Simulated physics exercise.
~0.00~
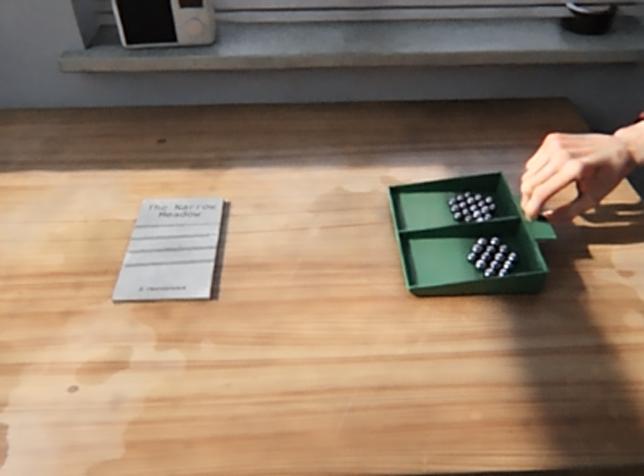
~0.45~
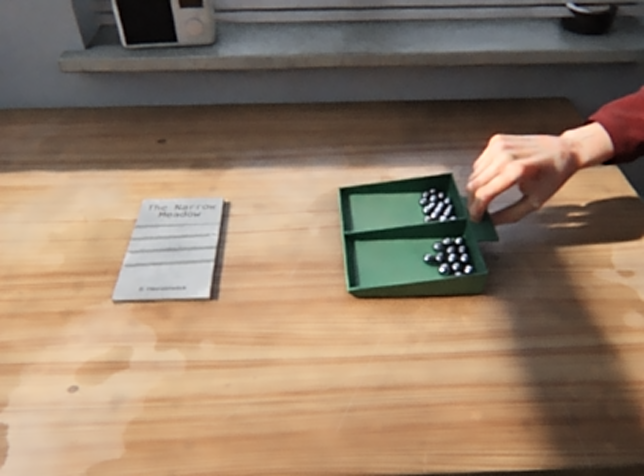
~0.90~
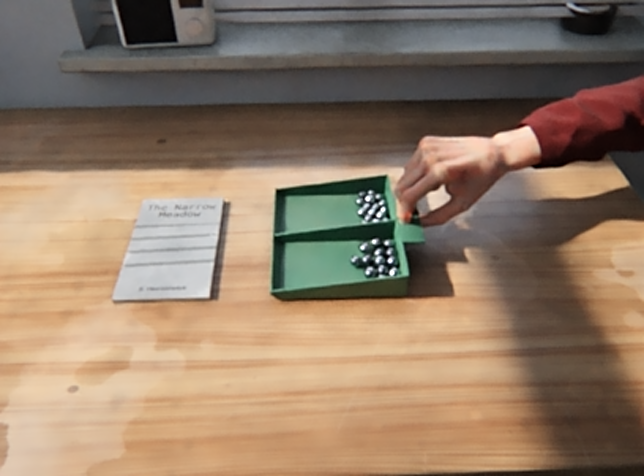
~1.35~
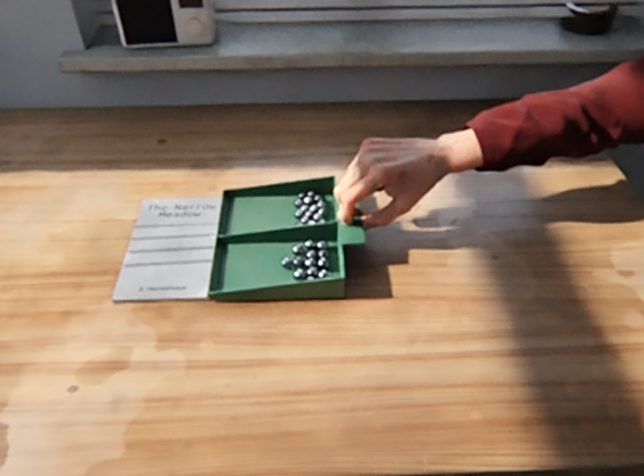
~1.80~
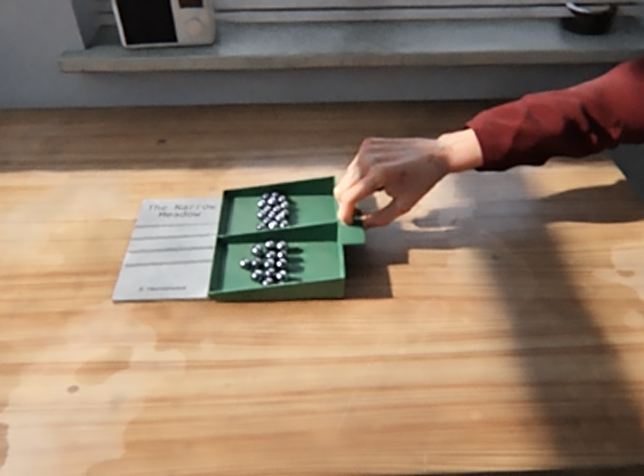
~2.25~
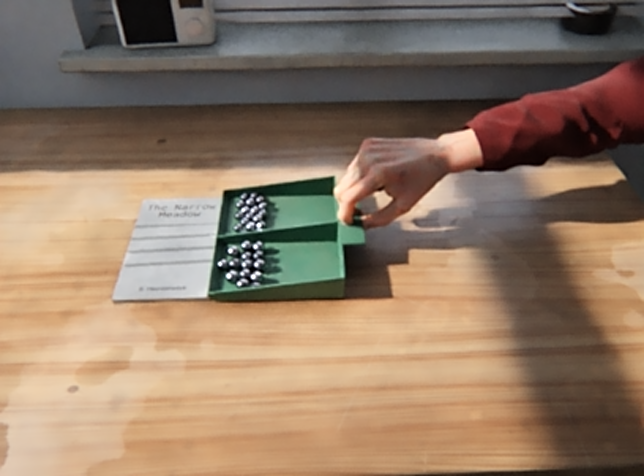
Hand sliding a divided green tray left into a thin book, the two clusters of shiny balls rolling forward but staying inside.
